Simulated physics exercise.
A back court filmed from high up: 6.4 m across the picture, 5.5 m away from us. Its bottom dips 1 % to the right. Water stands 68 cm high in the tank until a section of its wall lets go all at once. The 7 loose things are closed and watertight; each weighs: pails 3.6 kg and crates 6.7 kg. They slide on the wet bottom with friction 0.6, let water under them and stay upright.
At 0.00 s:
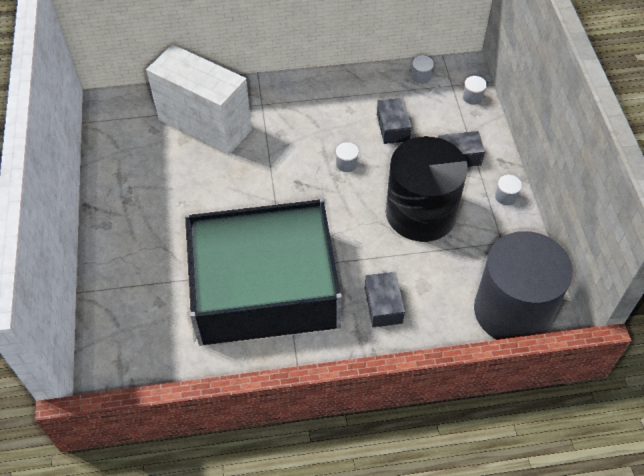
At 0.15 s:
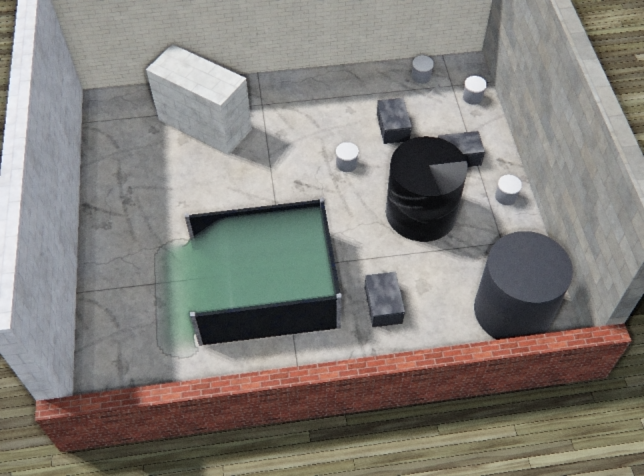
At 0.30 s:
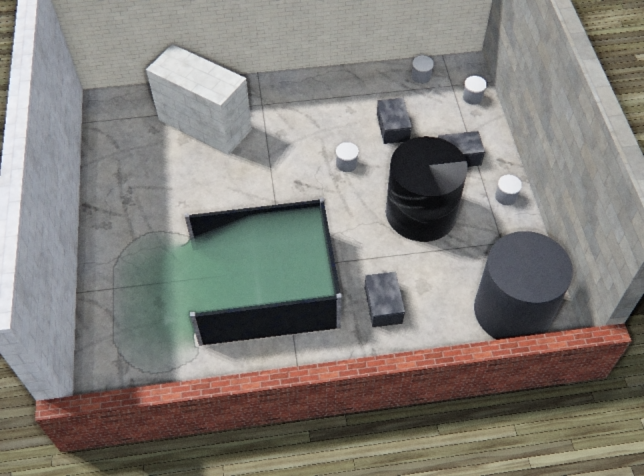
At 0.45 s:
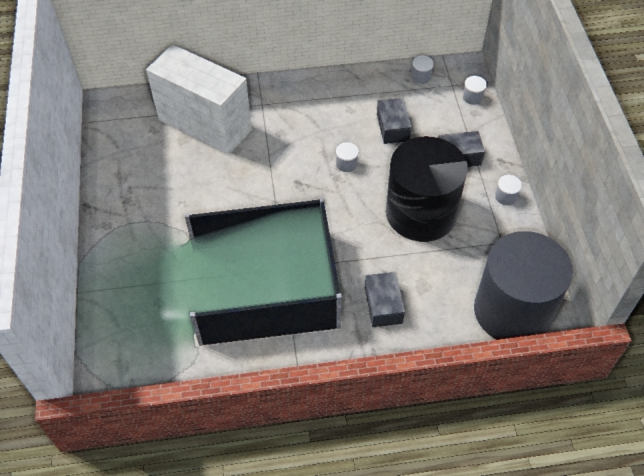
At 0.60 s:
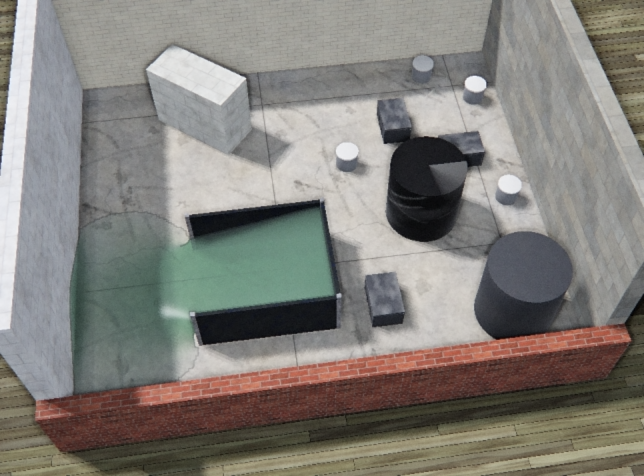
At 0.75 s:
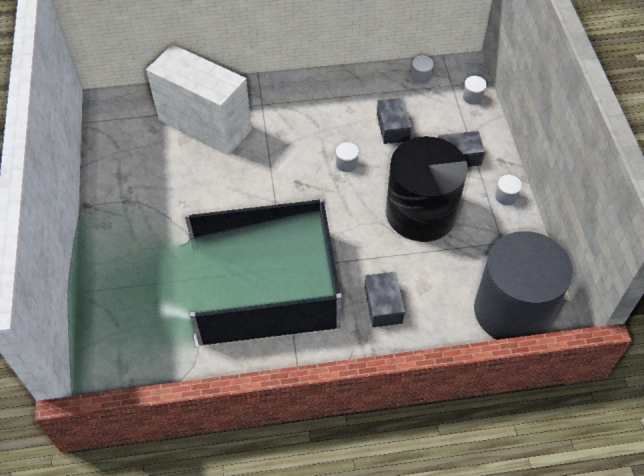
Green water flows out through the open left side of a dark-walled rectangular tank, spreading across the pale floor of a walled court to the left wall, while the surrounding crates, pails, drums and pale block stay still.
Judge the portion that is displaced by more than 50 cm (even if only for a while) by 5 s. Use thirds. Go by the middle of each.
Share: Less than a third.
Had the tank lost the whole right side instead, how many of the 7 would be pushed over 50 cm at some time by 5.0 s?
Then 7.
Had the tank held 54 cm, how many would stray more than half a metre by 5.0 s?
In that case 0 of them.
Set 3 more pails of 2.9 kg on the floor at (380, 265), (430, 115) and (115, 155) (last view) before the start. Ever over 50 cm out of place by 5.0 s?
In turn: Short of it, under, past it.
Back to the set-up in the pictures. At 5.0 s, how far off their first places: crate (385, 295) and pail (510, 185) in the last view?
In that order: 60 cm, 30 cm.
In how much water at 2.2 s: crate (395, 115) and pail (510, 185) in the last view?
About 0 and 0 cm.
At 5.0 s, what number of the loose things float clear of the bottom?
At that moment 0.
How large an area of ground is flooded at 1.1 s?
Roughly 7.5 m2.
After 1.1 s 0 of 7 are over 50 cm from their spots; 0 afloat.
After 2.2 s 0 of 7 are over 50 cm from their spots; 0 afloat.
After 3.5 s 1 of 7 are over 50 cm from their spots; 0 afloat.
After 5.0 s 1 of 7 are over 50 cm from their spots, and 1 have been at some point; 0 afloat.
